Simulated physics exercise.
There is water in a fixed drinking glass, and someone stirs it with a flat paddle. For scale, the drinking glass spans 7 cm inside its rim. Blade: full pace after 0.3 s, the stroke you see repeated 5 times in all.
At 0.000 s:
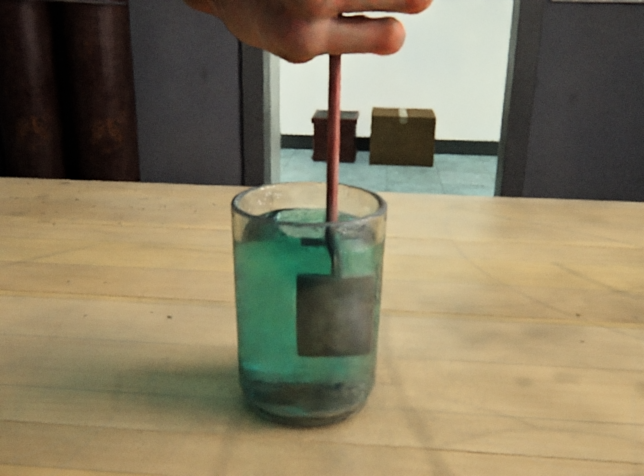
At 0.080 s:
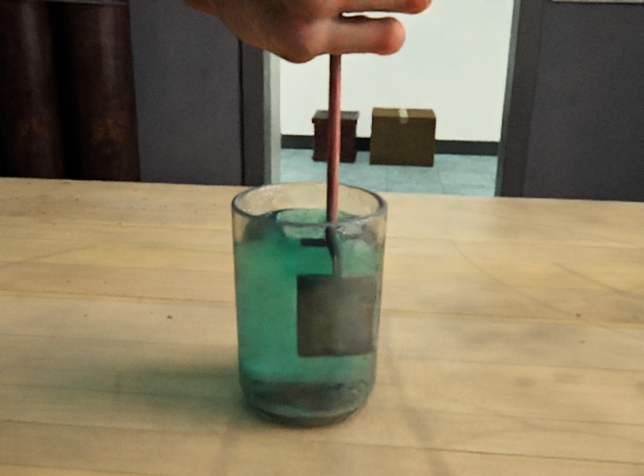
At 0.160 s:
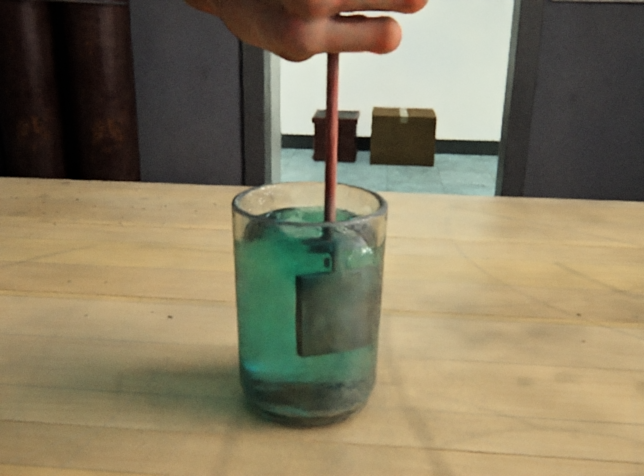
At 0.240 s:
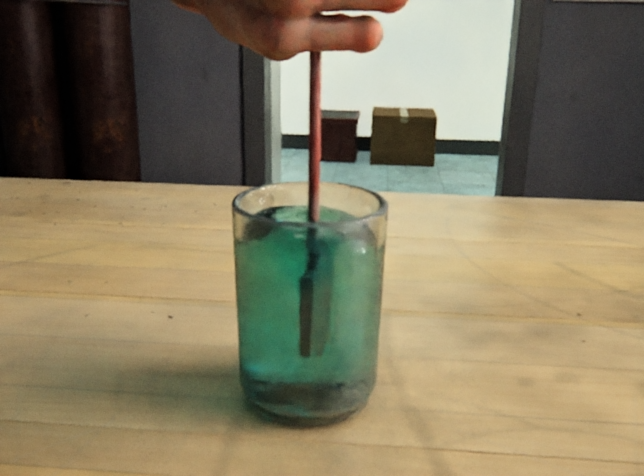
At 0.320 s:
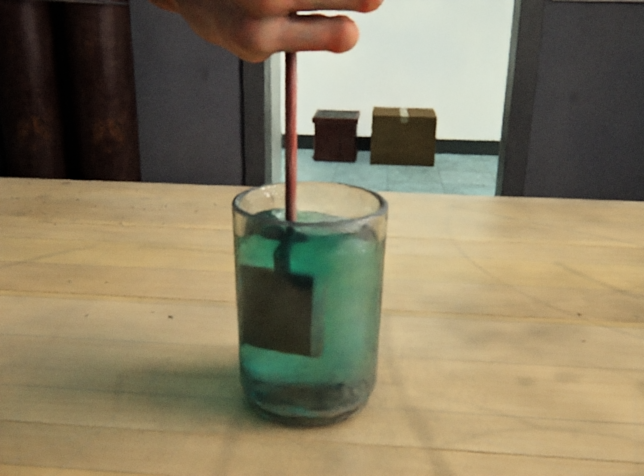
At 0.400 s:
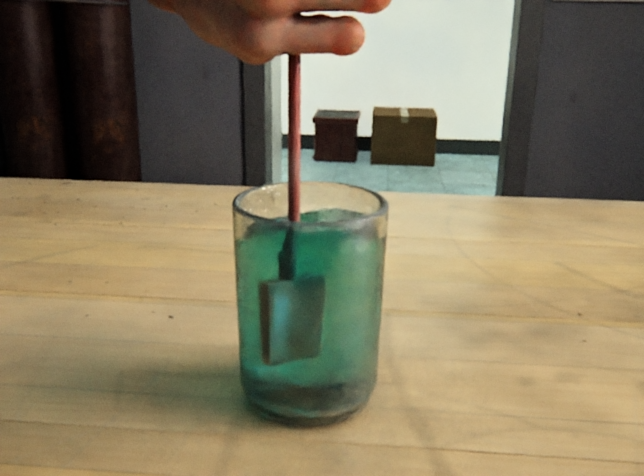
A hand moves a flat paddle leftward through green liquid in a glass, turning it around.
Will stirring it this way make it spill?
No, nothing gets out.
Then, 0.88 s in, 0 ml is over the rim.
Then, 1.35 s in, 0 ml is over the rim.
Then, 1.83 s in, 0 ml is over the rim.
Then, 2.30 s in, 0 ml is over the rim.
Finally, 0 ml is over the rim.
